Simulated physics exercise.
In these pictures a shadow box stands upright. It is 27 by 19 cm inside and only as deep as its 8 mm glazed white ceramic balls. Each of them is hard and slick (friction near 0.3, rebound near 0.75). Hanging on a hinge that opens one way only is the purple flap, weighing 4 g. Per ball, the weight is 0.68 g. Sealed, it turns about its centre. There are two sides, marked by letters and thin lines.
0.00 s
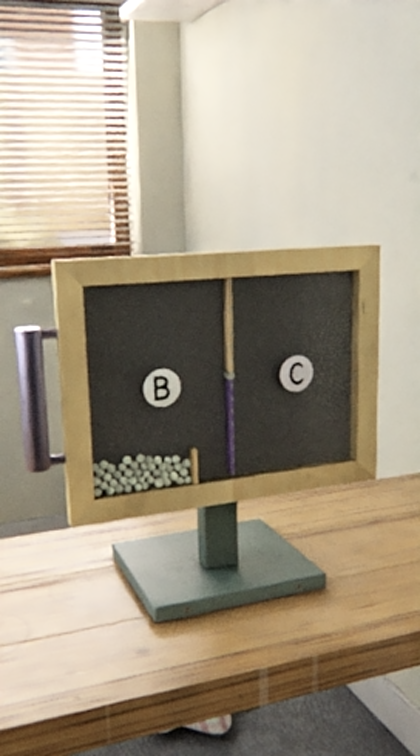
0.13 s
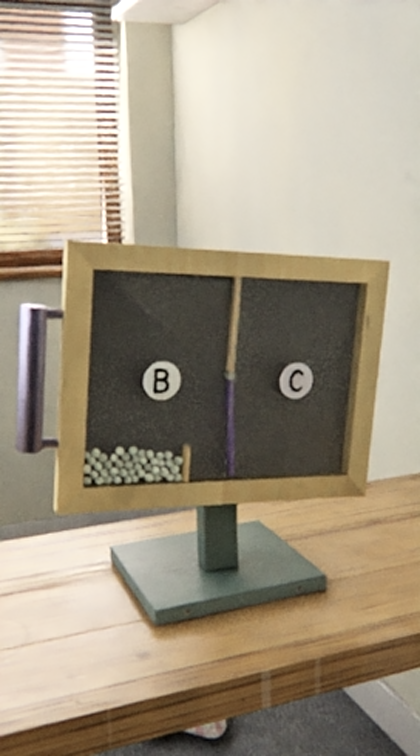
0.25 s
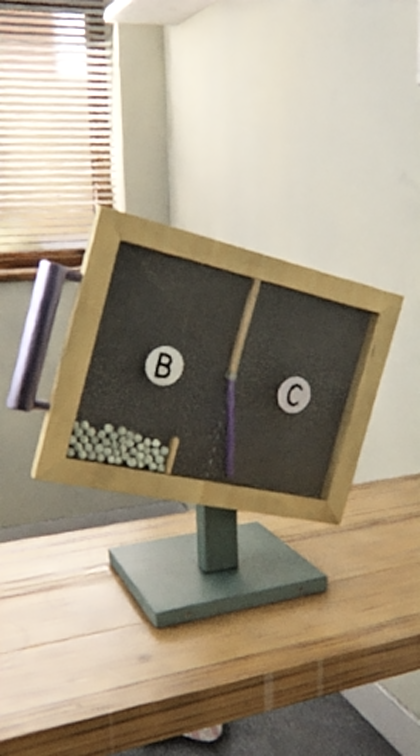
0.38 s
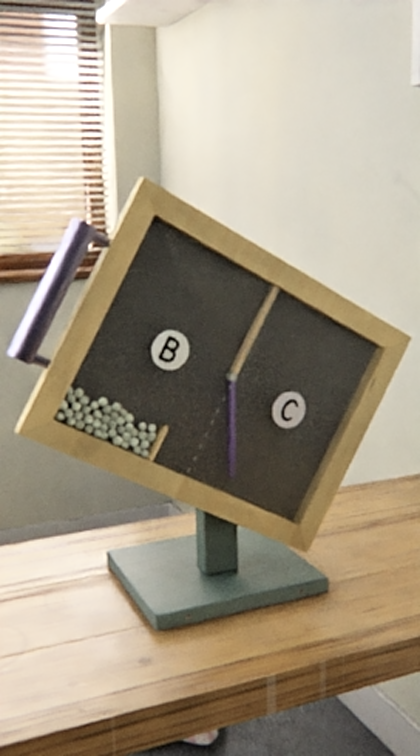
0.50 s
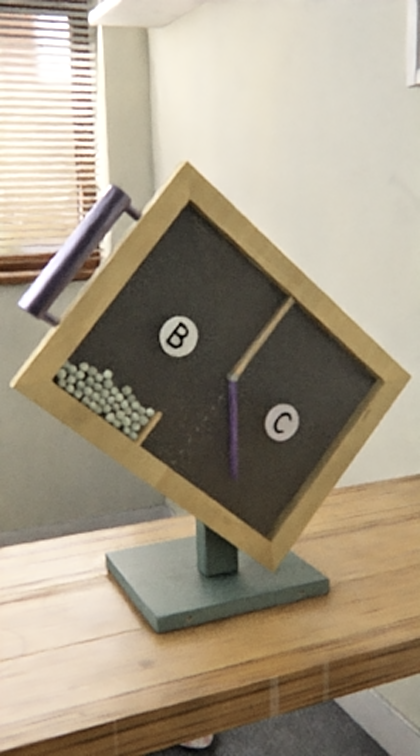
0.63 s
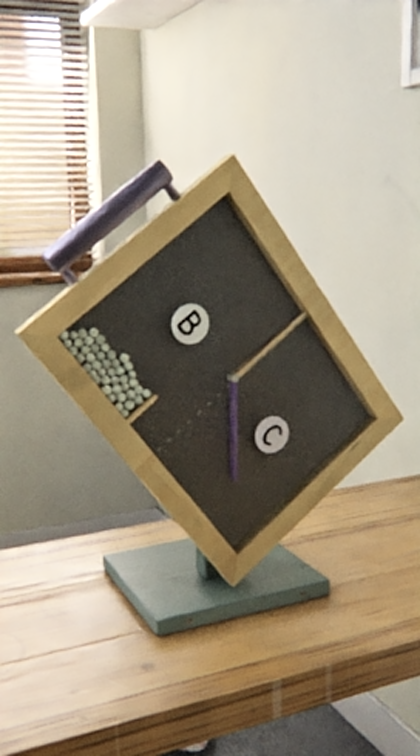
The wooden-framed box turns clockwise on its stand, with small pale balls heaped at its left.
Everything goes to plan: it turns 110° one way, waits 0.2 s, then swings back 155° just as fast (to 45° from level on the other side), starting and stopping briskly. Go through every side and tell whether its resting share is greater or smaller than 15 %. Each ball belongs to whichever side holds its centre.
Side B - smaller than 15 %; side C - greater than 15 %.
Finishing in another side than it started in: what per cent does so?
About 100 %.
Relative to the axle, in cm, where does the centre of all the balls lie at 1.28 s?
Left: About 3 cm; below: About 4 cm.
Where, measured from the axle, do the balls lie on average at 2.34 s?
I'd put it near 7 centimetres to the right and 10 centimetres below.
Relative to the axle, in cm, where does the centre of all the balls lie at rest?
It lies close to 10 centimetres right and 2 centimetres below.
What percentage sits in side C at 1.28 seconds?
Share: Near 60 per cent.
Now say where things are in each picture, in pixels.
The first picture shows level; about 40 balls; balls centred (141, 474); top one (127, 460); purple flap (229, 375); B (162, 388), C (296, 374).
The second picture shows turned 6° clockwise; balls centred (132, 467); top one (96, 453).
The third picture shows turned 17° clockwise; balls centred (117, 447); top one (75, 426); wall ends (232, 370), (175, 439).
The fourth picture shows turned 30° clockwise; balls centred (107, 422); top one (69, 391); purple flap (231, 376).
The fifth picture shows turned 42° clockwise; balls centred (106, 398); top one (66, 365).
The sixth picture shows turned 54° clockwise; balls centred (107, 370); top one (63, 335); purple flap (233, 378); B (190, 324), C (272, 435).
After 1.28 s, it stands 110° clockwise; the balls' middle is 3 cm left of and 4 cm below the centre; B 40 %, C 60 %; purple flap open 54°.
After 2.34 s, it stands 33° clockwise; the balls' middle is 7 cm right of and 10 cm below the centre; C 100 %; purple flap open 54°.
After 3.21 s, it stands 45° anticlockwise; the balls' middle is 10 cm right of and 2 cm below the centre; C 100 %; purple flap shut.
All still by 3.8 s, it stands 45° anticlockwise; B 0 %, C 100 %; purple flap shut.
